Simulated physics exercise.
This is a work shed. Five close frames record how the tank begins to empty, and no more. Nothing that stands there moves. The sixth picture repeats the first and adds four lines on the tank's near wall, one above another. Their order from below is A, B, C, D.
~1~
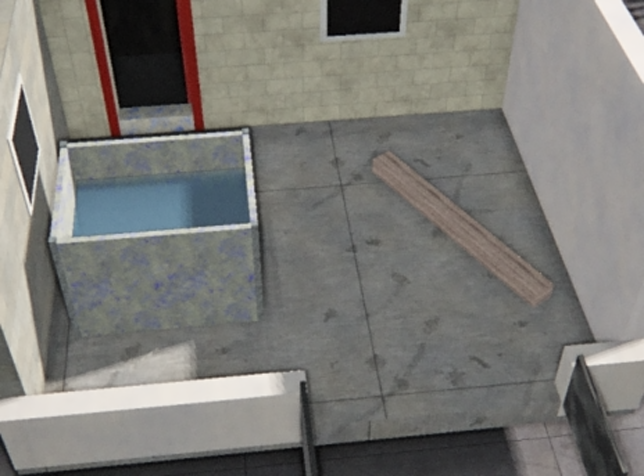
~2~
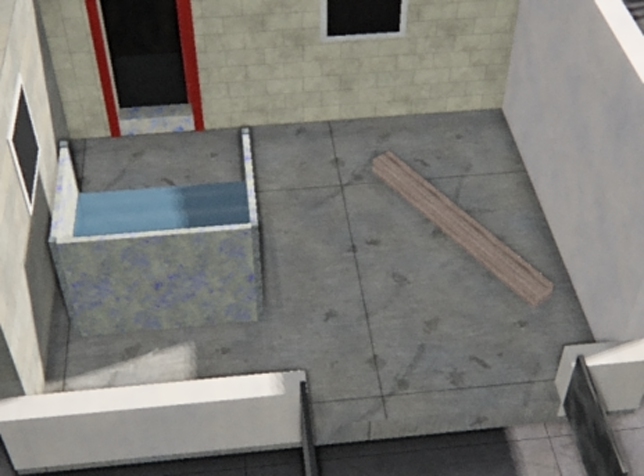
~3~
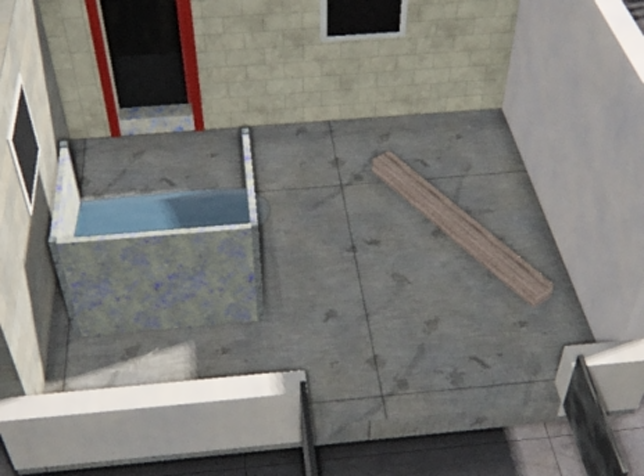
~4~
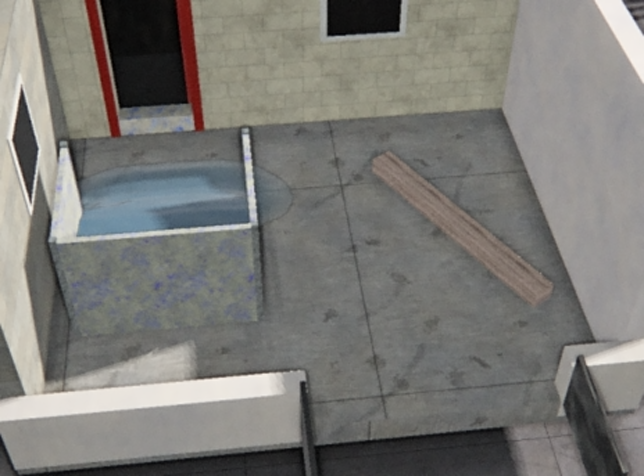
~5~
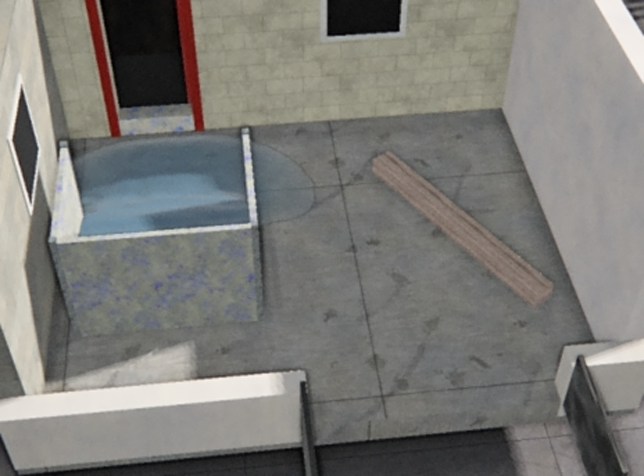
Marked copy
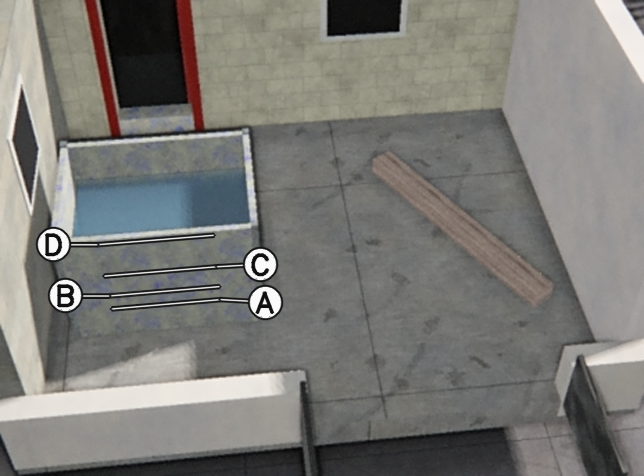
Water pouring out of a patterned tank as its back wall vanishes, spreading thinly across a grey yard beneath a red doorway.
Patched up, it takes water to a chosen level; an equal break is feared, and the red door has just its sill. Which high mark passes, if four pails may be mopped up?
The answer is level A.
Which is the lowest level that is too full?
B it is.
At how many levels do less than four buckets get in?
One.
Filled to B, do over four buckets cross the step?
Yes, it does.
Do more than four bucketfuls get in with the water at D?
Yes, it does.
On the marked copy, A at (166, 304); B at (164, 291); C at (161, 271); D at (155, 240); from the bottom up A, B, C, D.
If A is chosen, a splash gets over, under a bucket.
If B is chosen, about 9 bucketfuls get in.
If C is chosen, dozens of bucketfuls pour in.
If D is chosen, dozens of bucketfuls pour in.
